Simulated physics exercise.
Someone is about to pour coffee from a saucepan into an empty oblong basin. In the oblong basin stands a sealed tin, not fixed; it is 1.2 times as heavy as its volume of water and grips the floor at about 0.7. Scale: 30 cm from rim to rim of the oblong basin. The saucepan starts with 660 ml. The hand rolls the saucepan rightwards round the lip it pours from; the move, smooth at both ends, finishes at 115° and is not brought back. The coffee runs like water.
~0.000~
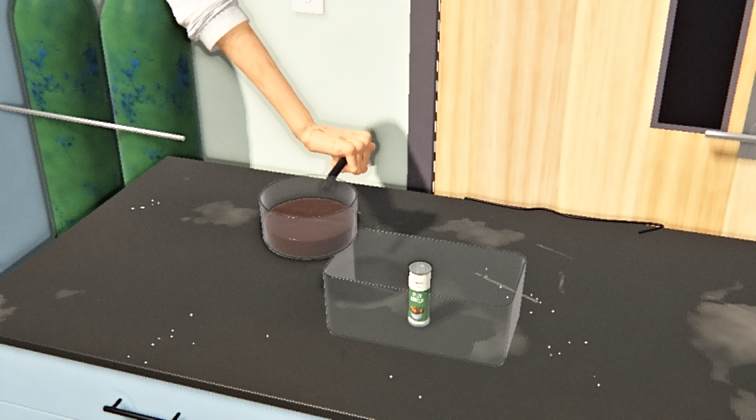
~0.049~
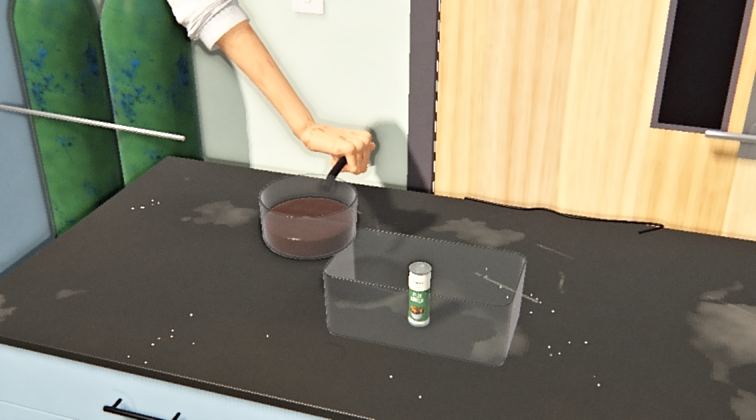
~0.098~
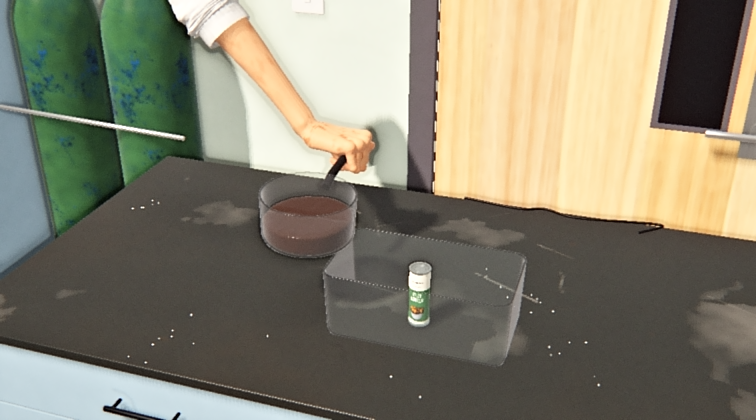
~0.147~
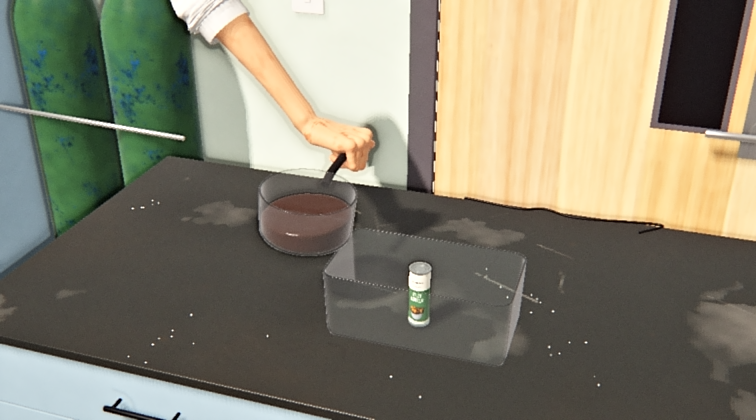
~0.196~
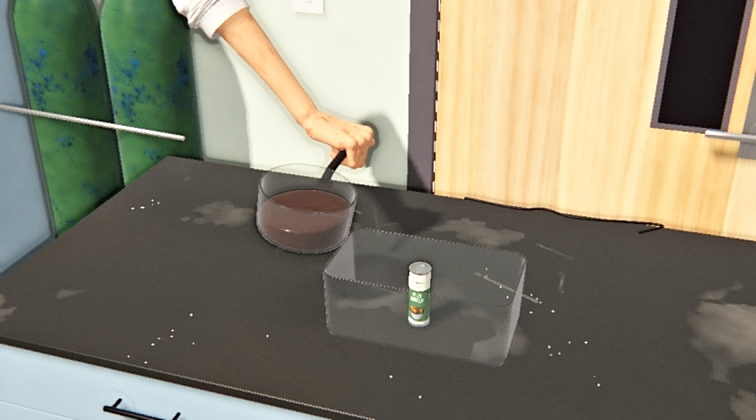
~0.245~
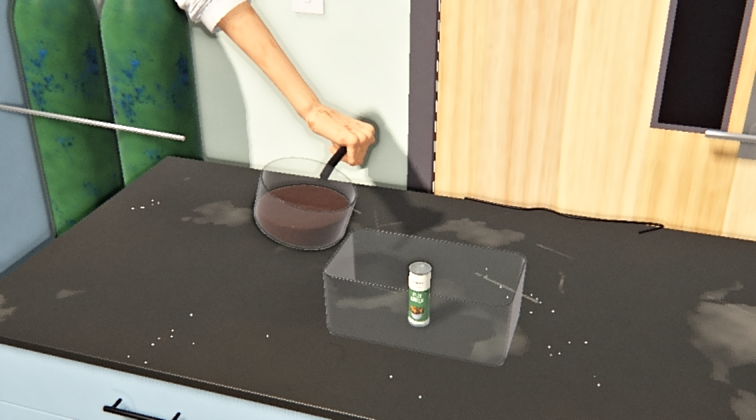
A saucepan of brown coffee, held by a hand, tilts gradually to the right.
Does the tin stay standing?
It topples.
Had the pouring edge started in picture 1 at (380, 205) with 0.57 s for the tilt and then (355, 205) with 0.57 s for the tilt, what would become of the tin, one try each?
First it remains upright; then it remains upright.
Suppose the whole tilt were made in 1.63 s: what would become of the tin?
The tin stays up.
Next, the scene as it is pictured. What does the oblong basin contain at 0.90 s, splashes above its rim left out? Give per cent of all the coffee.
Some 74 per cent.
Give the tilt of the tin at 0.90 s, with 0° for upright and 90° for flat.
About 10°.
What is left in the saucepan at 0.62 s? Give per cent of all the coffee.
About 64 per cent.
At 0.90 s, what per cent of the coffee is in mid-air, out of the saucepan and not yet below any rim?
Some 16 per cent.
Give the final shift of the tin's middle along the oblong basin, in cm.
Some 7.5 cm.
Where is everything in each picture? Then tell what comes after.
In the first picture, it leans 0°; its right rim is at (353, 203); the coffee meets the walls at (270, 210) and (353, 223); the oblong basin's rim runs from (338, 251) to (519, 281); the tin's top is at (420, 271).
In the second picture, it leans 1°; its right rim is at (353, 203); the coffee meets the walls at (269, 210) and (353, 222).
In the third picture, it leans 3°; its right rim is at (353, 203); the coffee meets the walls at (268, 209) and (352, 221).
In the fourth picture, it leans 6°; its right rim is at (353, 203); the coffee meets the walls at (267, 206) and (351, 218).
In the fifth picture, it leans 11°; its right rim is at (353, 203); the coffee meets the walls at (265, 202) and (350, 215).
In the sixth picture, it leans 16°; its right rim is at (353, 203); the coffee meets the walls at (263, 196) and (349, 211).
After 0.62 s the tilt is 79° and 65 per cent is still to pour; the tin stands where it began.
After 0.90 s the tilt is 112° and 8 per cent is still to pour; the tin leans 12°.
After 1.19 s the tilt is 115° and 0 per cent is still to pour; the tin lies on its side.
After 1.50 s the tilt is 115° and 0 per cent is still to pour; the tin lies on its side.
In the end the tin lies on its side.
